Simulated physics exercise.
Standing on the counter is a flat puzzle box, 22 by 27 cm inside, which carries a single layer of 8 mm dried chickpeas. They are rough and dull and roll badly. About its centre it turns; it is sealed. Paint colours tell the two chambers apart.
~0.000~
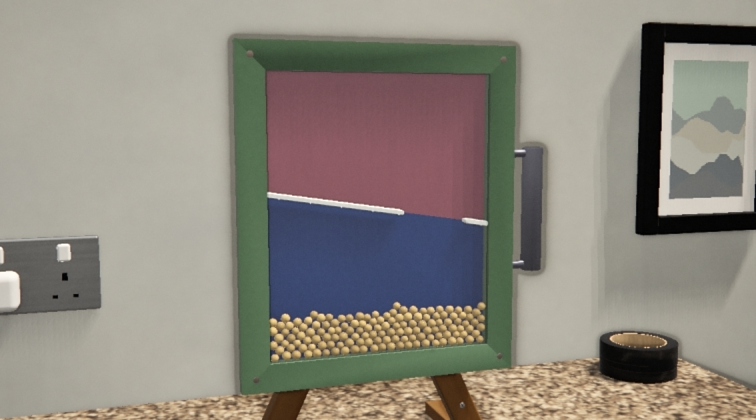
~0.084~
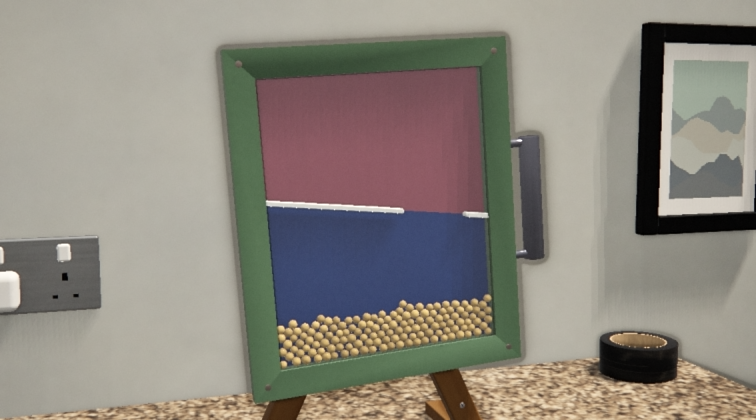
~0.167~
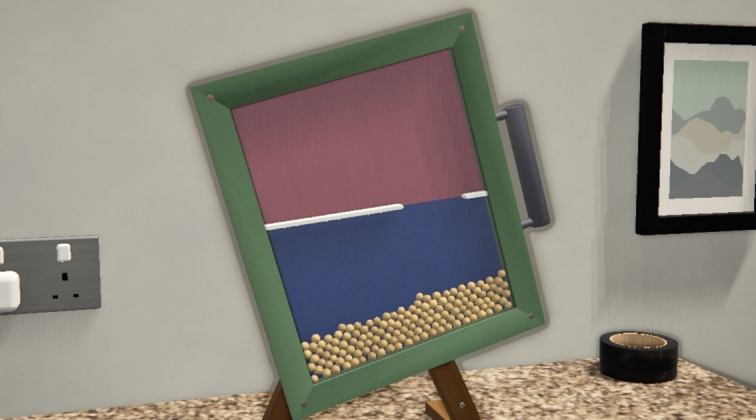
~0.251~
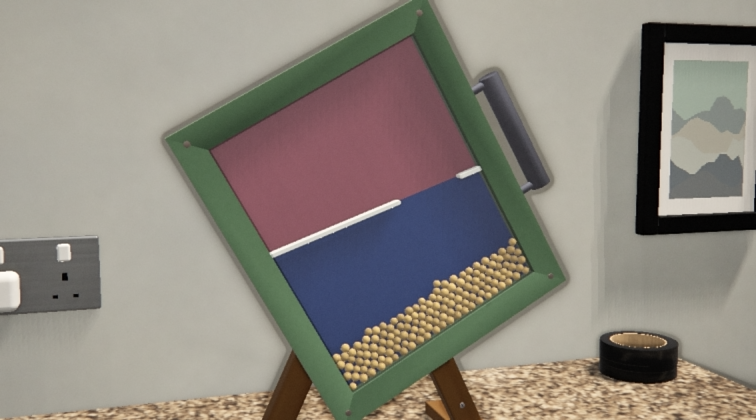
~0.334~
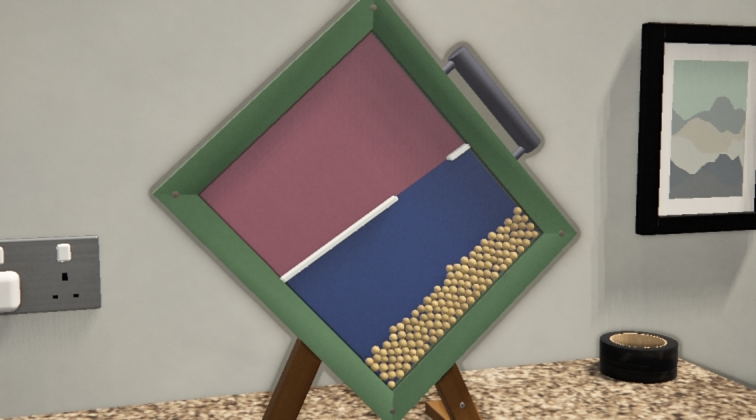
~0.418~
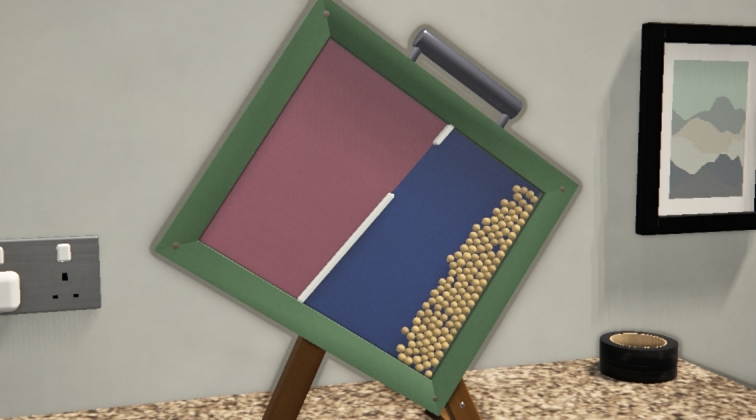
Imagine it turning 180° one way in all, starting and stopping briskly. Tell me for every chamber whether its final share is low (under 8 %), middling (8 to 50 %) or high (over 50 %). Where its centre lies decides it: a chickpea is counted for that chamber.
The shares are pink middling, blue high.
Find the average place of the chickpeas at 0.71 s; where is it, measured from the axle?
Position estimate: Right 9 cm, below 4 cm.
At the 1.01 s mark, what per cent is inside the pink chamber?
Reading: Around 0 per cent of the load.
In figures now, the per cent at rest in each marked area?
Pink chamber 10, blue chamber 90.
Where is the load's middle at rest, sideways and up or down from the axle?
Right by roughly 5 cm, up by roughly 1 cm.
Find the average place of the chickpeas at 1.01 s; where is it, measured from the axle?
Right about 9 cm, up about 1 cm.
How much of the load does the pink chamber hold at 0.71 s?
I'd say close to 0 in a hundred.
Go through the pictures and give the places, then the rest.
In the first frame, level; about 140 chickpeas; chickpeas centred (380, 331); top one (397, 306); pink (384, 142), blue (375, 280).
In the second frame, turned 4° anticlockwise; chickpeas centred (388, 330); top one (487, 298).
In the third frame, turned 16° anticlockwise; chickpeas centred (410, 324); top one (502, 274); wall ends (262, 228) to (400, 207), (465, 196) to (487, 193).
In the fourth frame, turned 29° anticlockwise; chickpeas centred (434, 313); top one (513, 242).
In the fifth frame, turned 43° anticlockwise; chickpeas centred (453, 297); top one (517, 211).
In the sixth frame, turned 56° anticlockwise; chickpeas centred (464, 283); top one (517, 189); pink (323, 171), blue (429, 252).
After 0.71 s, it stands 103° anticlockwise; the chickpeas' middle is 9 cm right of and 4 cm below the centre; blue 100 %.
After 1.01 s, it stands 151° anticlockwise; the chickpeas' middle is 9 cm right of and 1 cm above the centre; blue 100 %.
After 1.26 s, it stands 180° anticlockwise; the chickpeas' middle is 7 cm right of and 3 cm above the centre; blue 100 %.
At rest by 2.3 s, it stands 180° anticlockwise; pink 10 %, blue 90 %.
